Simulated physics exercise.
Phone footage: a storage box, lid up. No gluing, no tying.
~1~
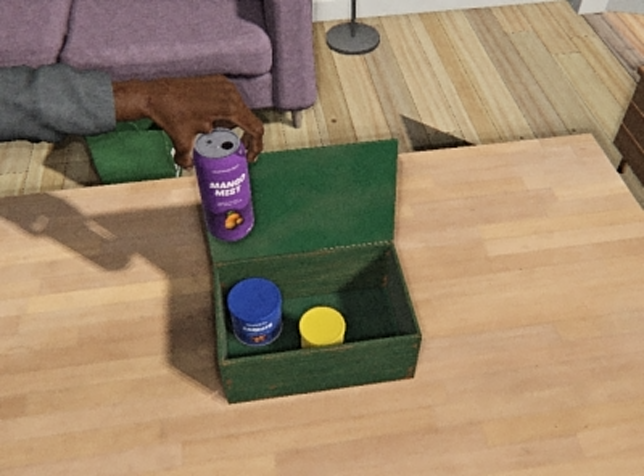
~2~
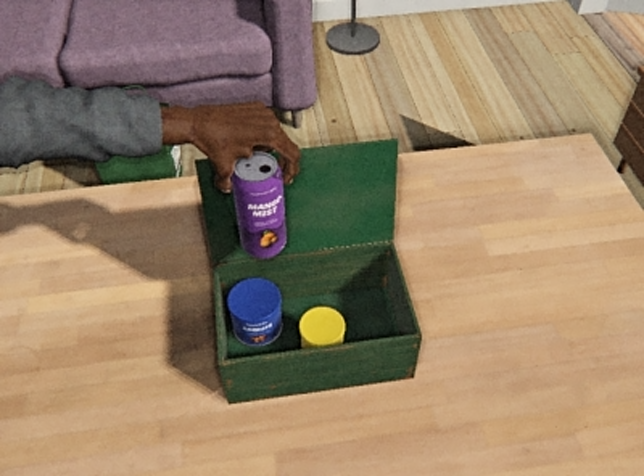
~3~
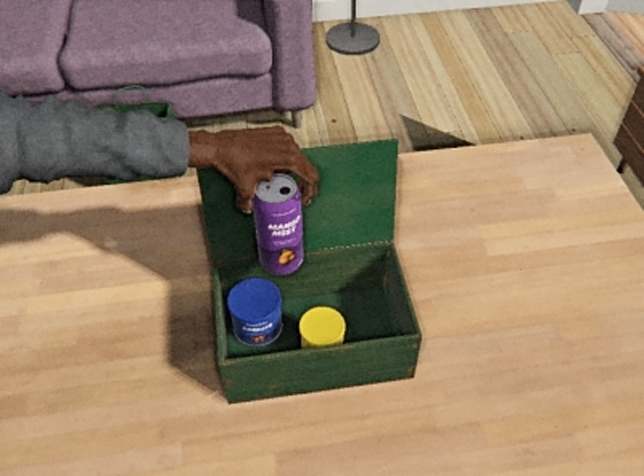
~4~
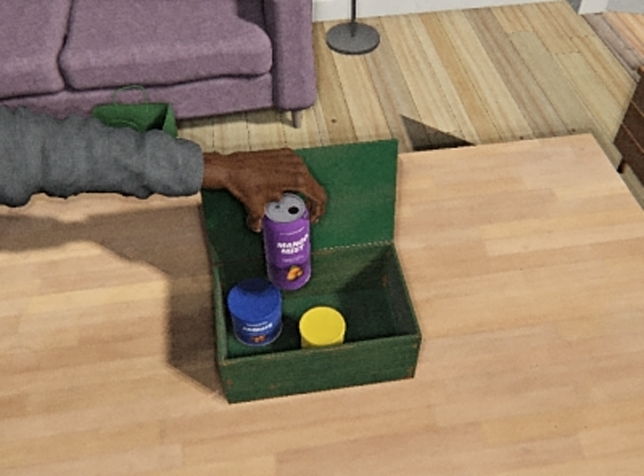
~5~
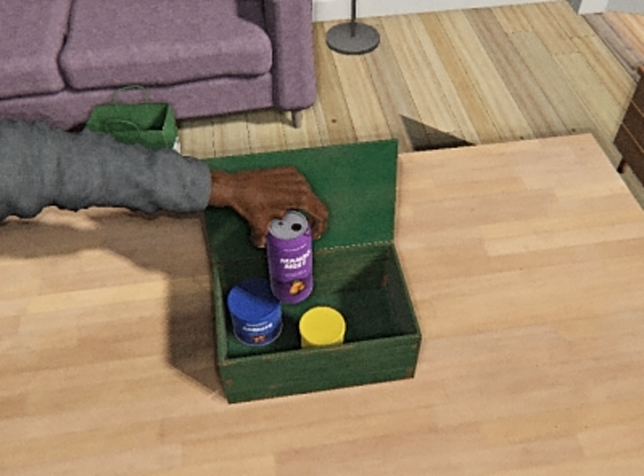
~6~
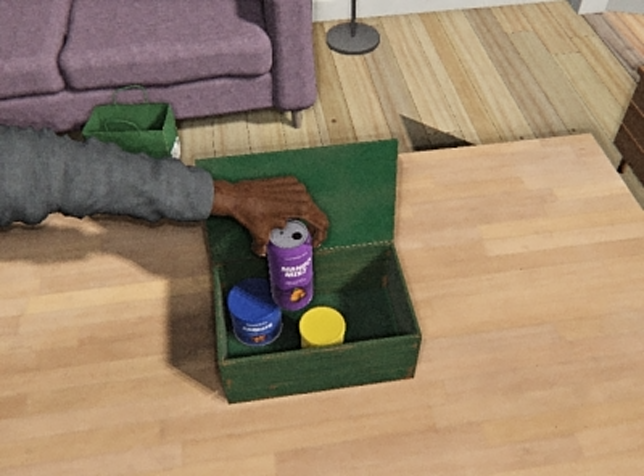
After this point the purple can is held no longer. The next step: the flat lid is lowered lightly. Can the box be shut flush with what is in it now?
Lid seats.
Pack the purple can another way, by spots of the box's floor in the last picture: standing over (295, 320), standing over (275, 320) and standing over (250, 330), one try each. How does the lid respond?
With the first placement it settles down; with the second it remains raised; with the third it remains raised.
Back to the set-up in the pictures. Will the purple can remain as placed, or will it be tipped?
Simply put, it gets tilted.
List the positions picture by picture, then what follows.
In the first frame, on its way; purple can (225, 188); yellow tin (322, 339).
In the second frame, on its way; purple can (261, 208); yellow tin (322, 339).
In the third frame, on its way; purple can (279, 227); yellow tin (322, 339).
In the fourth frame, on its way; purple can (287, 245); yellow tin (322, 339).
In the fifth frame, on its way; purple can (290, 259); yellow tin (322, 339).
In the sixth frame, in place under the hand; purple can (291, 267); yellow tin (322, 339).
Then, 1.00 s after the last picture, lid starting down; purple can on its side near (346, 307).
Then, 1.90 s after the last picture, lid 39° above the rim; purple can on its side near (346, 306).
At rest, lid shut; tipped over in the box, purple can; the other 2 in place. Seen from the same camera at the end, purple can near (346, 306).
